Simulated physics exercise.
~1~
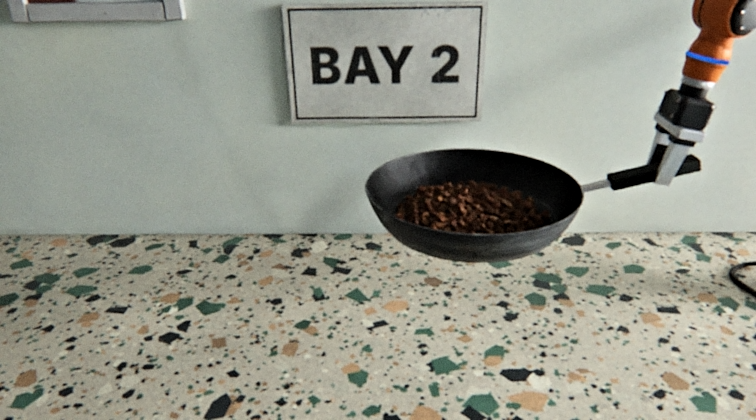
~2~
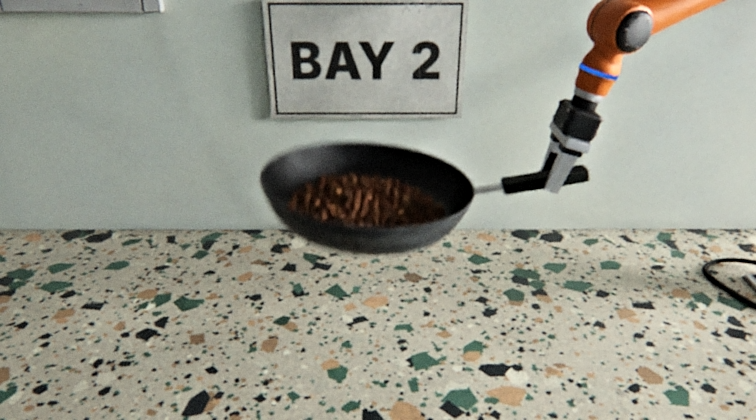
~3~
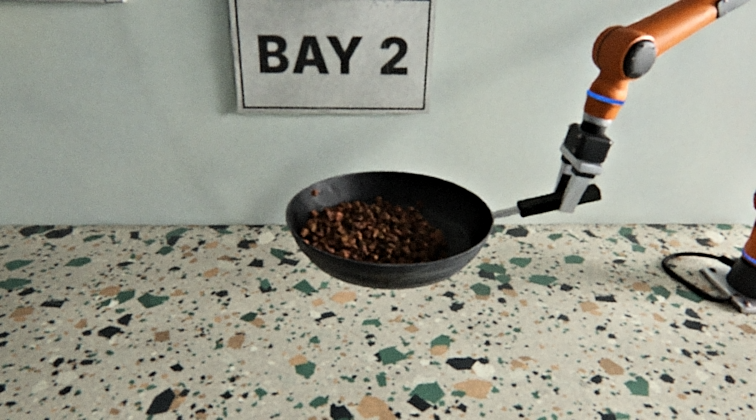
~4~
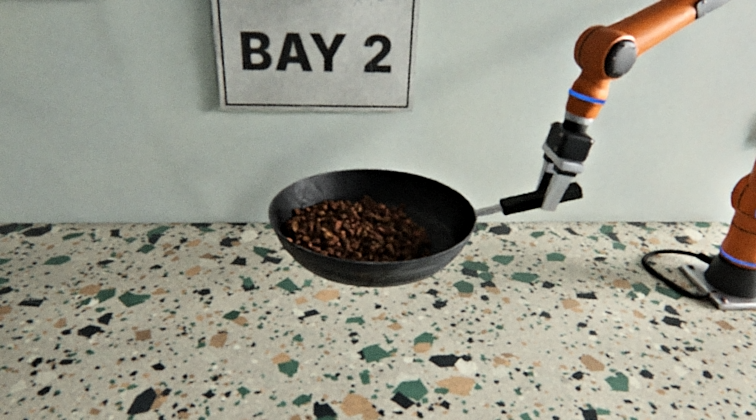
An orange robot arm swinging a dark frying pan of brown pellets left, then lowering it slightly and holding it above a speckled counter.
